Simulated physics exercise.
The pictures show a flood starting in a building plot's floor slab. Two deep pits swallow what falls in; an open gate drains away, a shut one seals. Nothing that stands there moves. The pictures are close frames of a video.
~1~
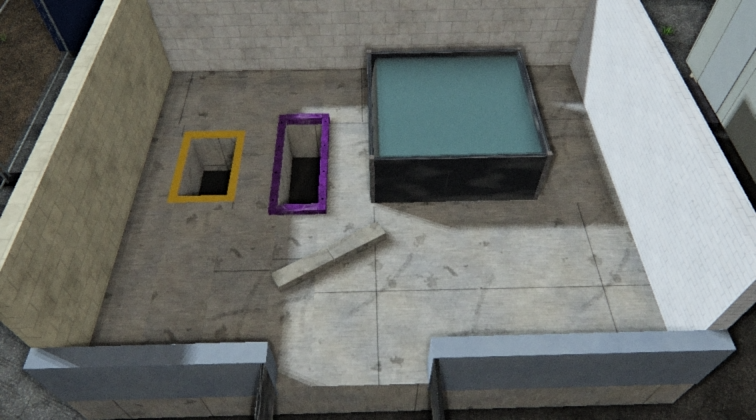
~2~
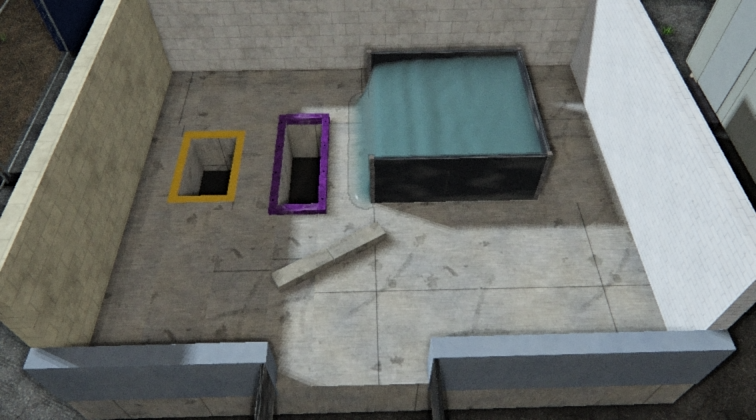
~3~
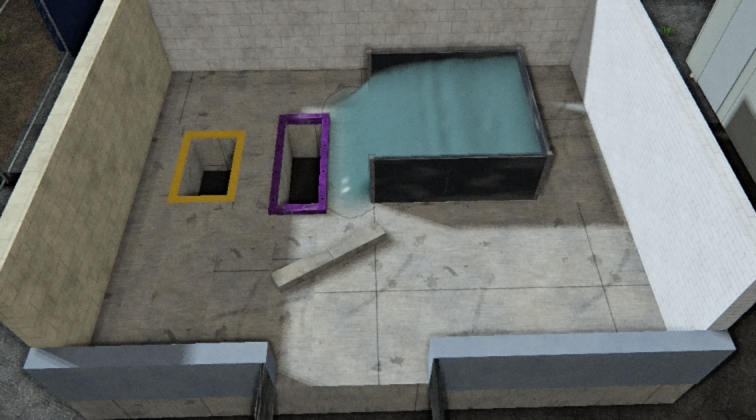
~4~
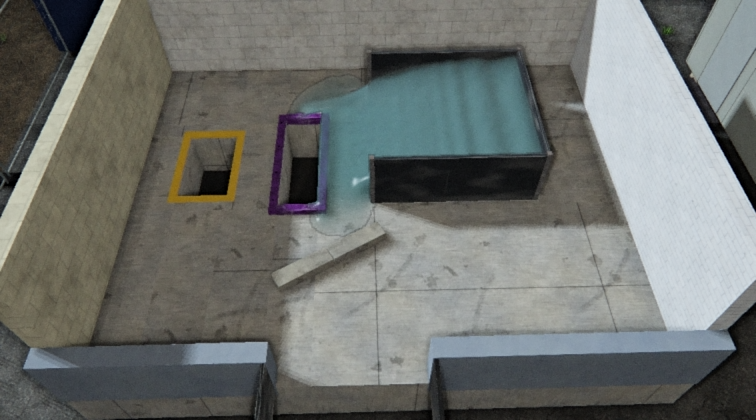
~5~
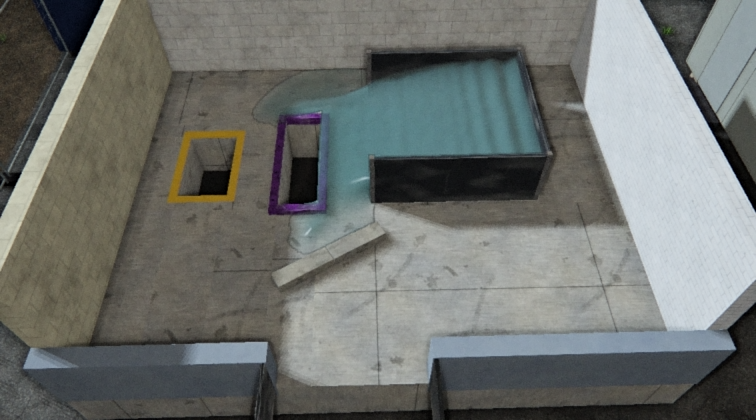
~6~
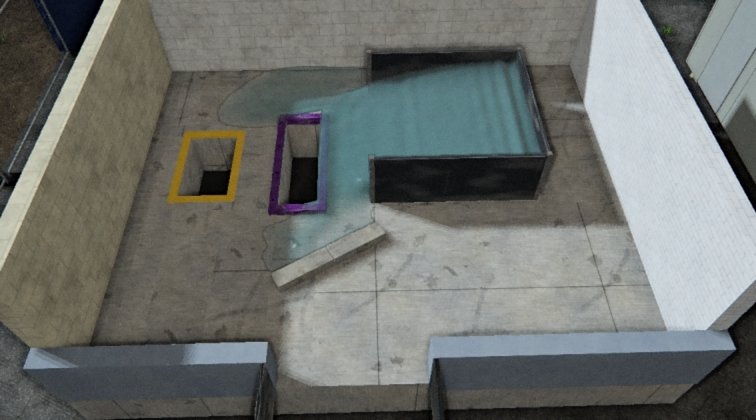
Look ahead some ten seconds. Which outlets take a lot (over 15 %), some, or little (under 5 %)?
The gate takes less than 5 %; the purple pit takes more than 15 %; the yellow pit takes more than 15 %.
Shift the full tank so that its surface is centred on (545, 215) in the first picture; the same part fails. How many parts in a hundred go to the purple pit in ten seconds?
Per cent: Purple 15.
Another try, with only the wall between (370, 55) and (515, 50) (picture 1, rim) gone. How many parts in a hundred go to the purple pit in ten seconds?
In per cent: Purple 0.
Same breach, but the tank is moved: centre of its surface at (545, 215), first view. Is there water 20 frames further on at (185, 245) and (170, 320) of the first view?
One after the other: Flooded, awash.
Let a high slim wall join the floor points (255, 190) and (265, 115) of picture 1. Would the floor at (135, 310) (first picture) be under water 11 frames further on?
Answer: Awash.
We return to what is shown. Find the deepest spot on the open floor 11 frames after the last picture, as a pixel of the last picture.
Close to (169, 87).
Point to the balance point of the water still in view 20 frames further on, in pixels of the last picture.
Around (313, 155).
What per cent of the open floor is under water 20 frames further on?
About 50 per cent.
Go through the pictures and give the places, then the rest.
The first picture shows the open tank at (451, 104) is whole and still.
In the second picture, the front is at (367, 94), out from the gap at (373, 133).
In the third picture, water pours out at (373, 134) and has run to (346, 90).
In the fourth picture, the front is at (333, 79), out from the gap at (373, 136).
In the fifth picture, the front is at (301, 247), out from the gap at (373, 136).
In the sixth picture, water pours out at (373, 137) and has run to (227, 104).
A moment on, water covers 30 % of the floor; the gate 0 %, the purple pit 20 %, the yellow pit 0 %.
Next, water covers 40 % of the floor; the gate 0 %, the purple pit 31 %, the yellow pit 0 %.
Then, water covers 50 % of the floor; the gate 0 %, the purple pit 39 %, the yellow pit 3 %.
Later, water covers 75 % of the floor; the gate 1 %, the purple pit 40 %, the yellow pit 10 %.
In the end, water covers 95 % of the floor; the gate 2 %, the purple pit 40 %, the yellow pit 17 %.
